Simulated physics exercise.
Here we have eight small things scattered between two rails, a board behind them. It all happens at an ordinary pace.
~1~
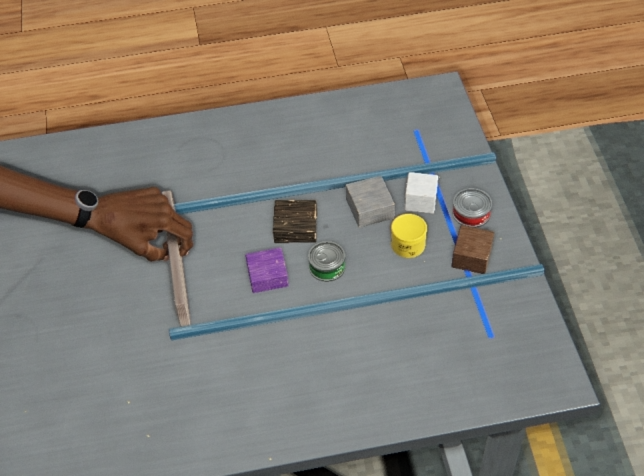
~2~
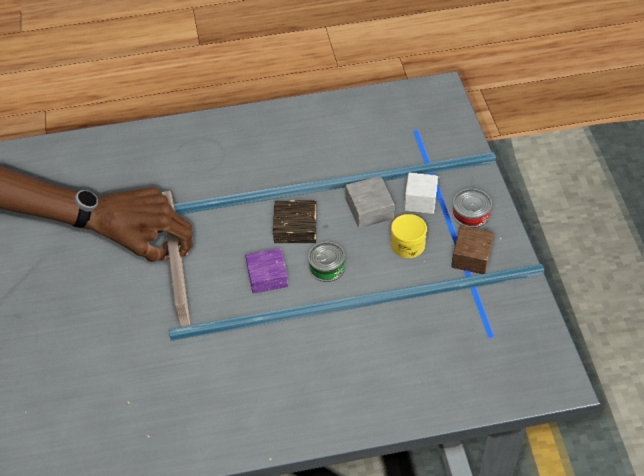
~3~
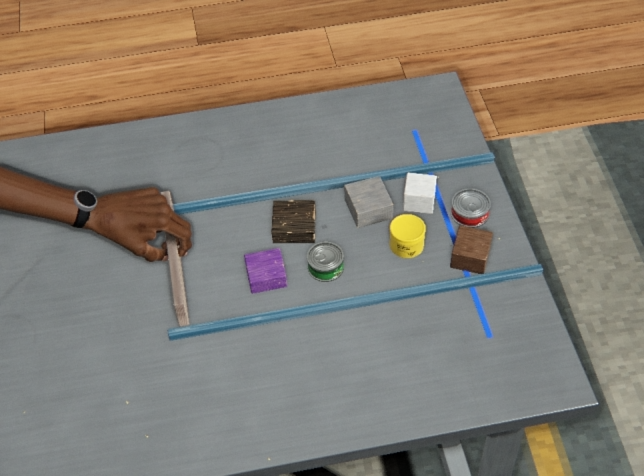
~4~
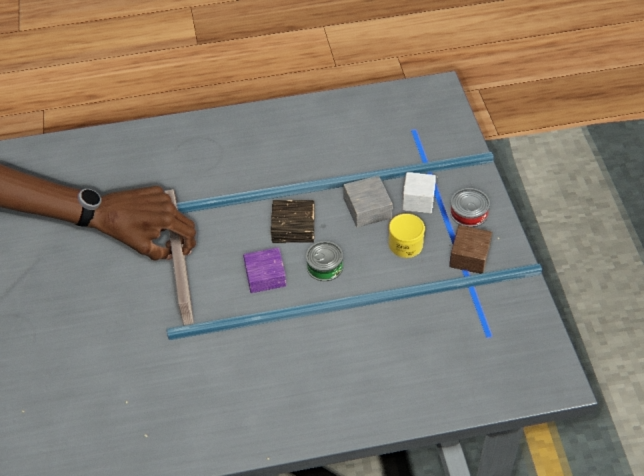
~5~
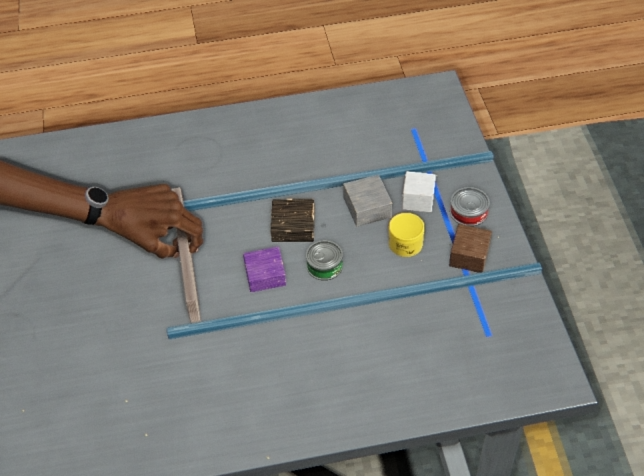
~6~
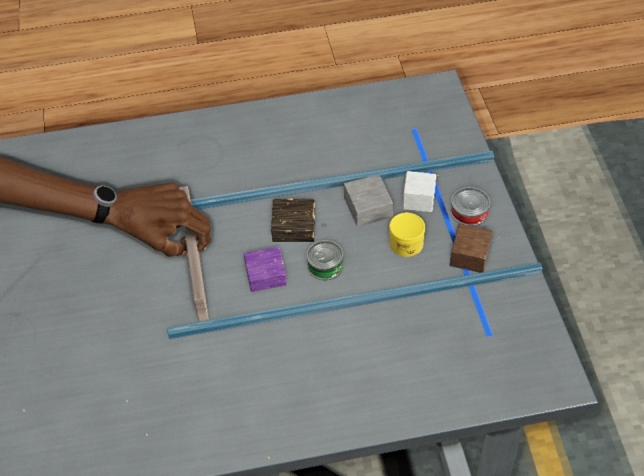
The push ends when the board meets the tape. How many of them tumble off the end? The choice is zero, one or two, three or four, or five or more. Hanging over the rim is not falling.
Outcome: The number that fall off is three or four.
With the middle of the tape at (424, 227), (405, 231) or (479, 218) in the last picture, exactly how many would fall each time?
It would be 0, 0 and 6.
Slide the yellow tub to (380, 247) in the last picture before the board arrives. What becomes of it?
It tumbles off.
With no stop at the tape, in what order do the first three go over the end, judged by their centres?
Earliest first: The white block, the red pot, the brown block.
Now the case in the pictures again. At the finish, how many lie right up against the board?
2 of them.
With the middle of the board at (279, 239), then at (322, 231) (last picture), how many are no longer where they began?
3 and 5.
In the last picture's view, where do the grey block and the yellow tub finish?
Near (496, 177) and (501, 205).
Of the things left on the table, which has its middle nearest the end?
The grey block ends nearest.
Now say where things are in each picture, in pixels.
Red pot (472, 208); brown block (473, 250); white block (421, 193); board (176, 258); tape (450, 225), in the first frame.
Brown block (473, 250); board (176, 258), in the second frame.
White block (420, 193); green tin (326, 262), in the third frame.
Red pot (470, 208); grey block (368, 201), in the fourth frame.
Brown block (470, 248); black block (293, 220), in the fifth frame.
Red pot (470, 207); brown block (471, 248); white block (419, 192); board (194, 253); tape (448, 223), in the sixth frame.
Soon after, none off yet; red pot at rest near (470, 207); brown block at rest near (471, 248); white block at rest near (419, 192).
After that, none off yet; red pot moving near (480, 208); brown block at rest near (472, 248); white block displaced about its own width near (456, 182).
In the end, the number that fall off is three or four; gone, white block, brown block and red pot.
